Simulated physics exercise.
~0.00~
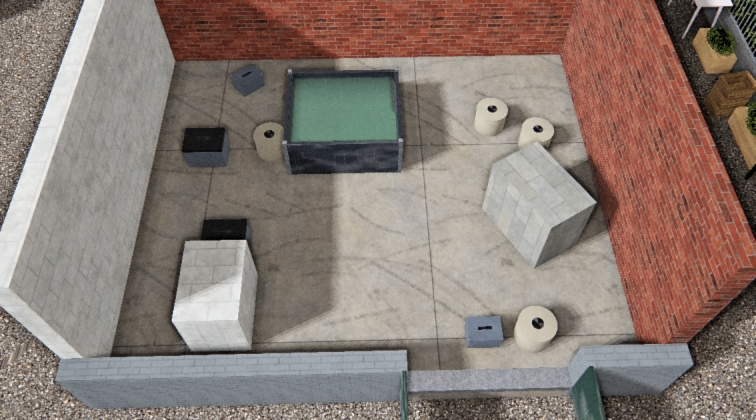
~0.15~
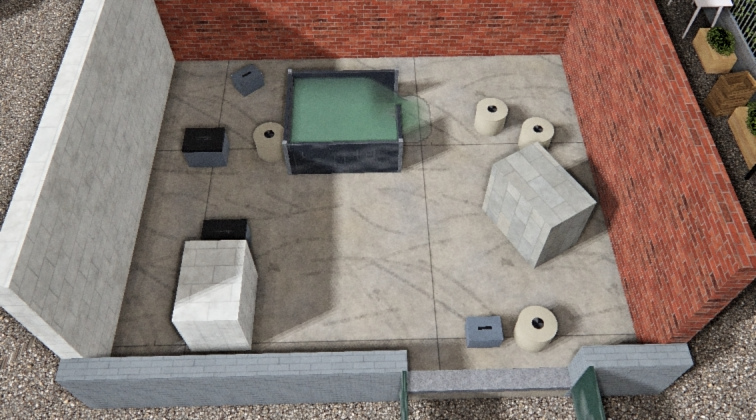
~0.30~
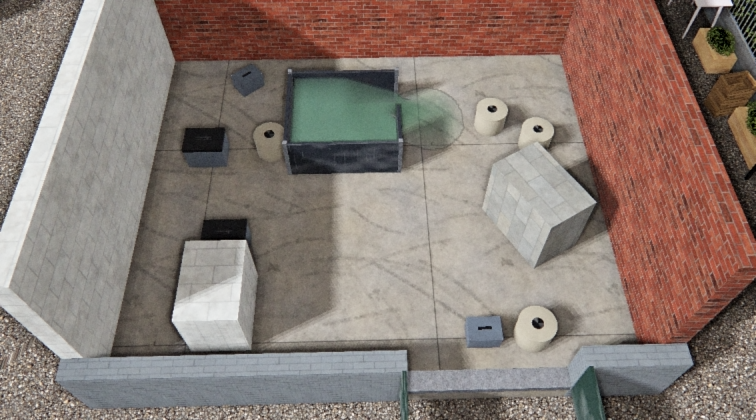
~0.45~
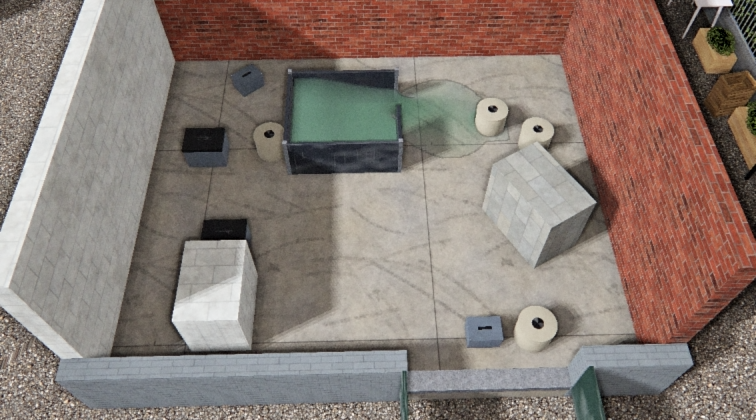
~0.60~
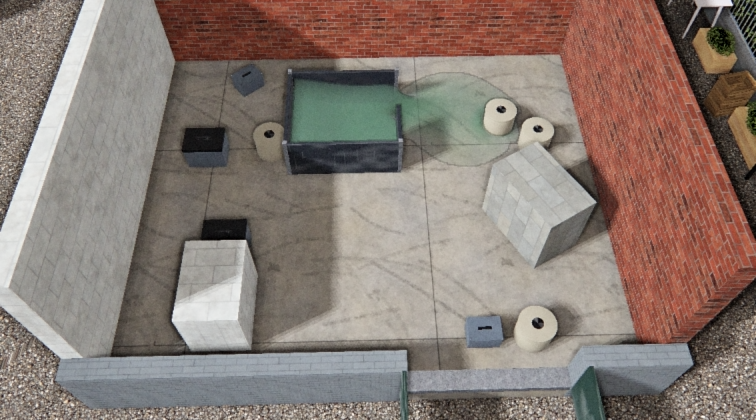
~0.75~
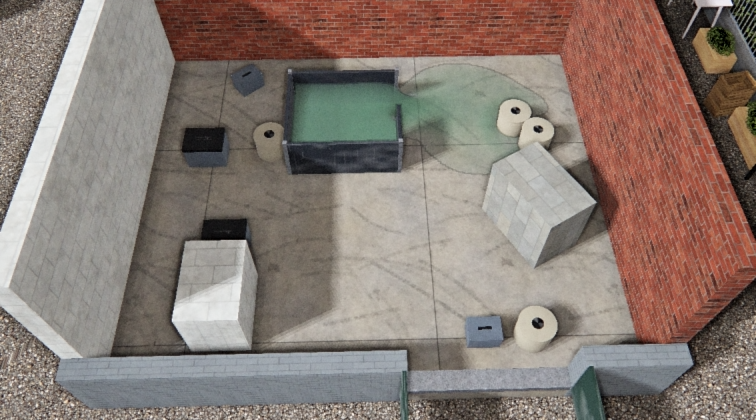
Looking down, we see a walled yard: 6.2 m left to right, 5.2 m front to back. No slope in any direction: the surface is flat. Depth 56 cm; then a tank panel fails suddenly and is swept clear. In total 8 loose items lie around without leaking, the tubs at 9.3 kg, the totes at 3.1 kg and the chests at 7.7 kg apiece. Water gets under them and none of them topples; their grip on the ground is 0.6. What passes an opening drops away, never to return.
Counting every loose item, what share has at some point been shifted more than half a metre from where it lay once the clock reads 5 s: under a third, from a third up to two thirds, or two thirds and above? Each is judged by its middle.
I predict the proportion will never get to a third.
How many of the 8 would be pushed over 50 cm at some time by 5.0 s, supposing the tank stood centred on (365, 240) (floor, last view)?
Then the count would be 4.
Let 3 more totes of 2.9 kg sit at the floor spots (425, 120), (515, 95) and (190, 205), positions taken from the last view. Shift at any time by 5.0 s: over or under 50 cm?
The first comes out beyond the limit, the second beyond the limit, the third within the limit.
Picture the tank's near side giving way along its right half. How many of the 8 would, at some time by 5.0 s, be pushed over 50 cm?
Then it comes to 1 of them.
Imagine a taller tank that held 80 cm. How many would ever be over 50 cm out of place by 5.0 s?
The answer would then be 4.
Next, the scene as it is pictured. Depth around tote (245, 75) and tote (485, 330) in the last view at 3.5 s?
Depths: Near 0 cm, then near 0 cm.
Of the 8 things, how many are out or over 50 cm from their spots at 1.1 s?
1.
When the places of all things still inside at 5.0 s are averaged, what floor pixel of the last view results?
Near (368, 221).
After 1.1 s 1 of 8 are over 50 cm from their spots; 0 afloat.
After 2.2 s 2 of 8 are over 50 cm from their spots; 2 afloat.
After 3.5 s 2 of 8 are over 50 cm from their spots; 1 afloat.
After 5.0 s 2 of 8 are over 50 cm from their spots, and 2 have been at some point; 1 afloat.
